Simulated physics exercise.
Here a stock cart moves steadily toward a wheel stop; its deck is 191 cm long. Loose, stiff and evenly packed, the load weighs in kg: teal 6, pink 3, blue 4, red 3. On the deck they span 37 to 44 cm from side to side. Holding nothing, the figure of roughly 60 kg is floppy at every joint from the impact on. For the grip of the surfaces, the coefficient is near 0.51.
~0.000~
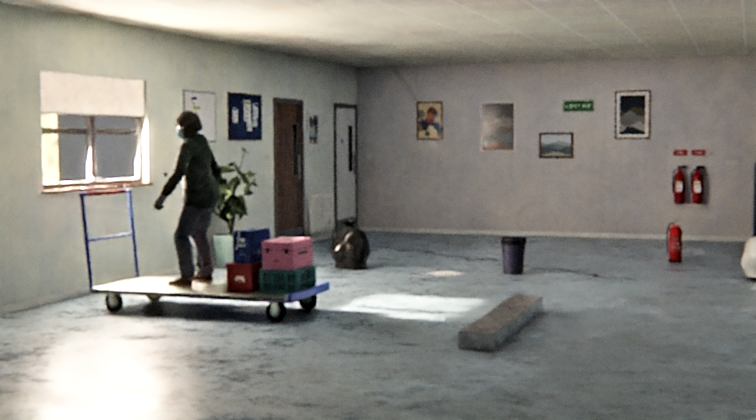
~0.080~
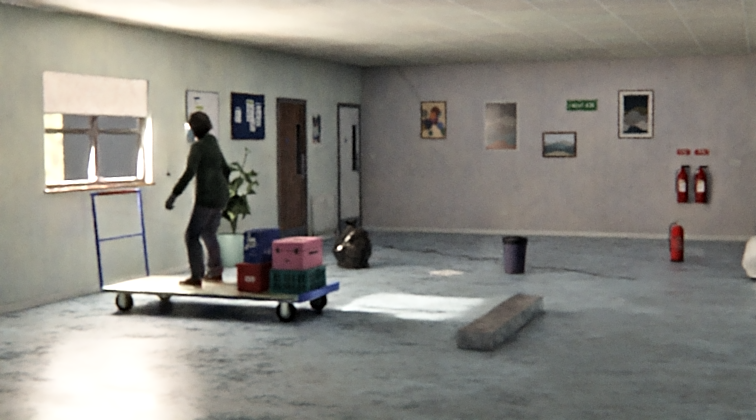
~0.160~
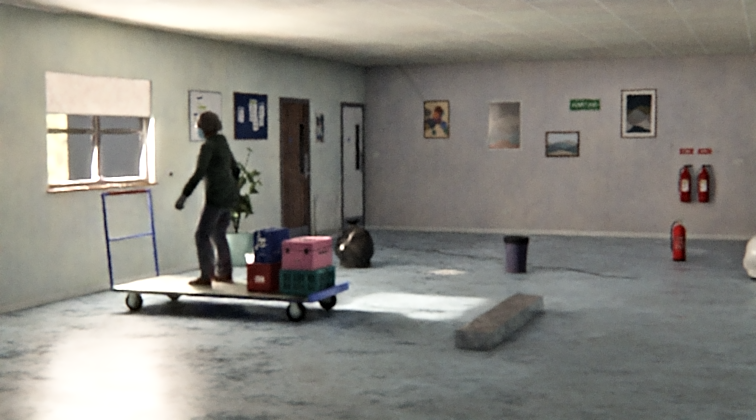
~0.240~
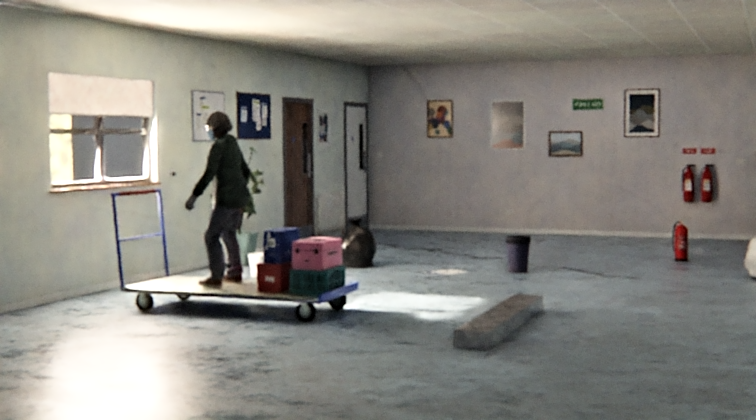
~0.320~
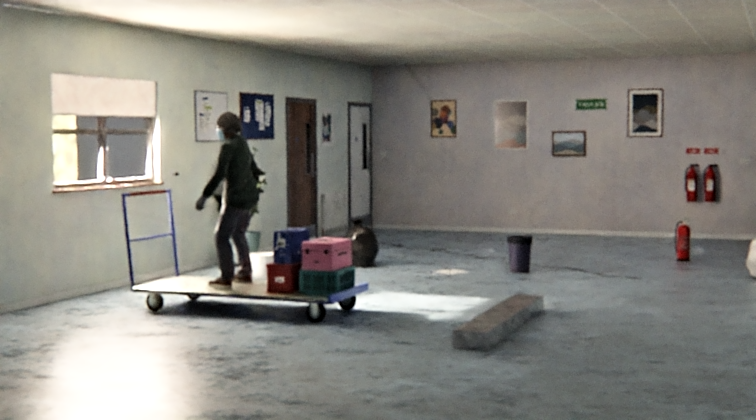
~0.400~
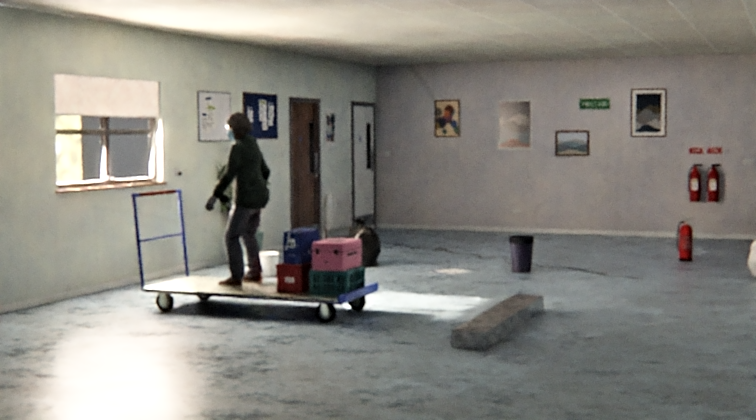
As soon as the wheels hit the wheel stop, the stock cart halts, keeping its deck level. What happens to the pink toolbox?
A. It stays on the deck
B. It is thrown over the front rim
Option B: It is thrown over the front rim.
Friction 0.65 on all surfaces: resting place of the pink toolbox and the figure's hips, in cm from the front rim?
Then the pink one ends up 30 cm beyond the rim while the hips stay 50 cm back from it.
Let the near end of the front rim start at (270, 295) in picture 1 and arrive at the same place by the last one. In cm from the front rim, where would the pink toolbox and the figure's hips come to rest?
Rest positions: Pink 70 cm past rim; hips 30 cm behind rim.
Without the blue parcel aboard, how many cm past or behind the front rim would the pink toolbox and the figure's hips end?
I'd expect pink to end 60 cm out past the front rim and the hips to end 40 cm back from it.
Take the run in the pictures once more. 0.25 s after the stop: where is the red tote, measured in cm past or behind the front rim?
Behind the rim by about 50 cm.
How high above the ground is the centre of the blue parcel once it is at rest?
Its centre ends some 25 cm up.
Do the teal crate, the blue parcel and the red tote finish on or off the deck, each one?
At the finish the teal one is kept, the blue one lost, and the red one kept.
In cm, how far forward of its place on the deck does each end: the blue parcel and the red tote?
Forward shift in cm: Blue 65, red 5.
Impact comes at 1.49 s.
After 2.04 s the pink toolbox is 5 cm behind the rim, tilted 10°, near (491, 260) in the last picture's view.
After 2.49 s the pink toolbox is 15 cm past the rim, tilted 100°, near (515, 294) in the last picture's view.
When all is still (5.5 s), past the rim, pink toolbox and blue parcel; behind it, teal crate, red tote and the figure's hips.
